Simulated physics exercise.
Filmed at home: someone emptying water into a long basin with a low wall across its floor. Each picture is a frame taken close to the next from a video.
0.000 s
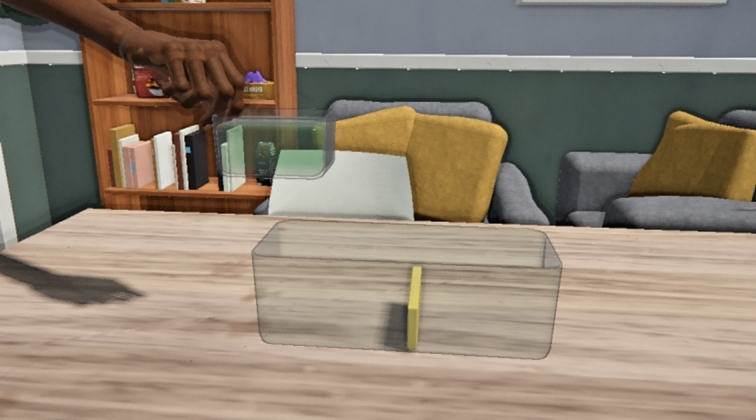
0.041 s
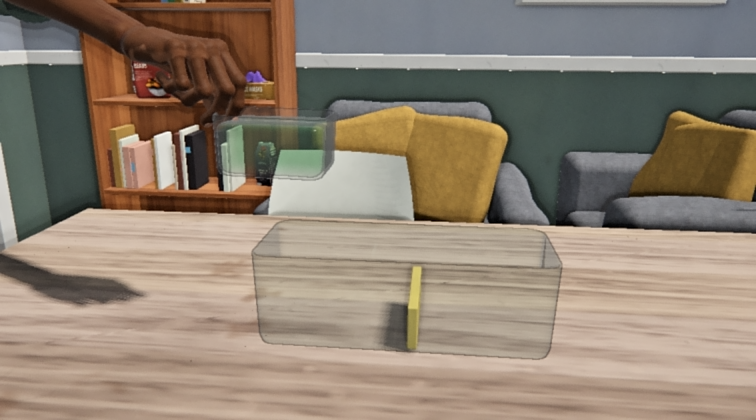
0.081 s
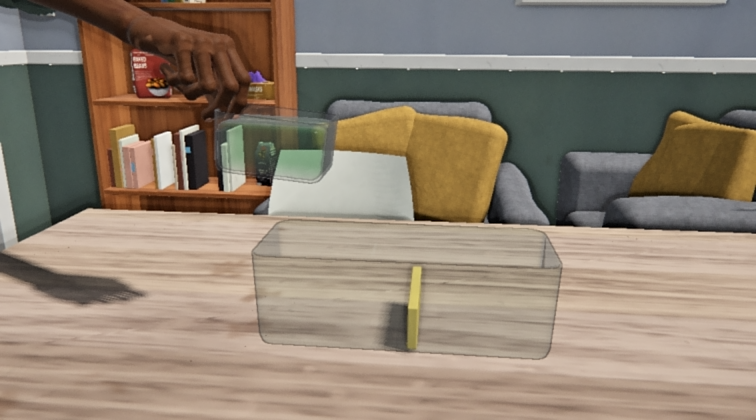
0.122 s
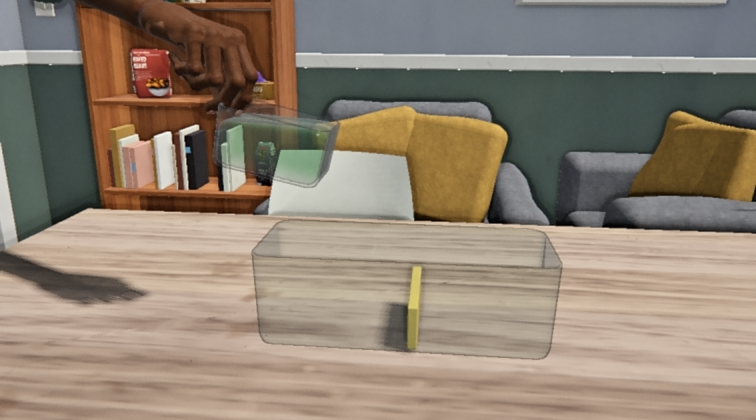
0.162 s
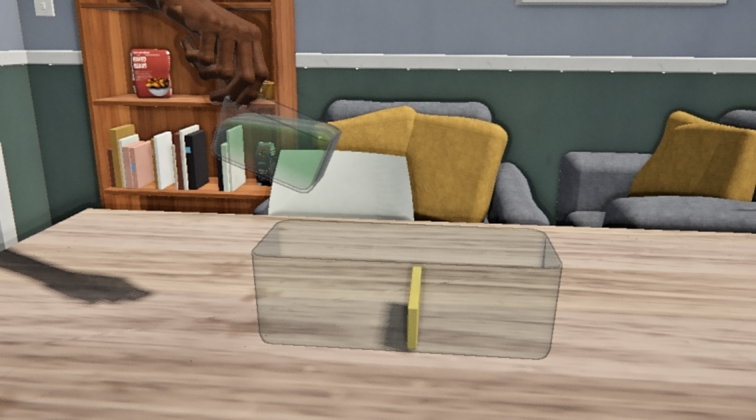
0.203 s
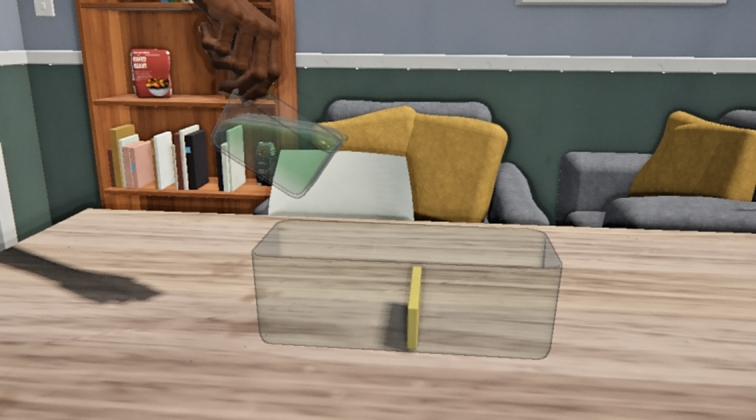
In a living room, a hand gradually tilts a clear container rightward above a long transparent basin.
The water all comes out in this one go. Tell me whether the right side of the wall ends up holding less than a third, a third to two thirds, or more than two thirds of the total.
The right side holds less than a third.
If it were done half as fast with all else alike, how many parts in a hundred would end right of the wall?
Near 0 parts in a hundred.
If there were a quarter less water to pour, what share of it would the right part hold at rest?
Near 0 in a hundred.
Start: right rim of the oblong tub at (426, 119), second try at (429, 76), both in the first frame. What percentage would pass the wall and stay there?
In order, some 90 and 85 percent.
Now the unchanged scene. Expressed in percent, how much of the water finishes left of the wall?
Close to 95 per cent.
A moment on, the oblong tub is tipped on its side and 27 per cent is still to pour, 32 is left of the wall and 0 right of it.
Next, the oblong tub is tipped on its side and 8 per cent is still to pour, 85 is left of the wall and 0 right of it.
Then the oblong tub is tipped on its side and 3 per cent is still to pour, 88 is left of the wall and 5 right of it.
Later the oblong tub is tipped on its side and 2 per cent is still to pour, 91 is left of the wall and 6 right of it.
In the end 93 per cent lies left of the wall, 6 right of it and 2 outside.
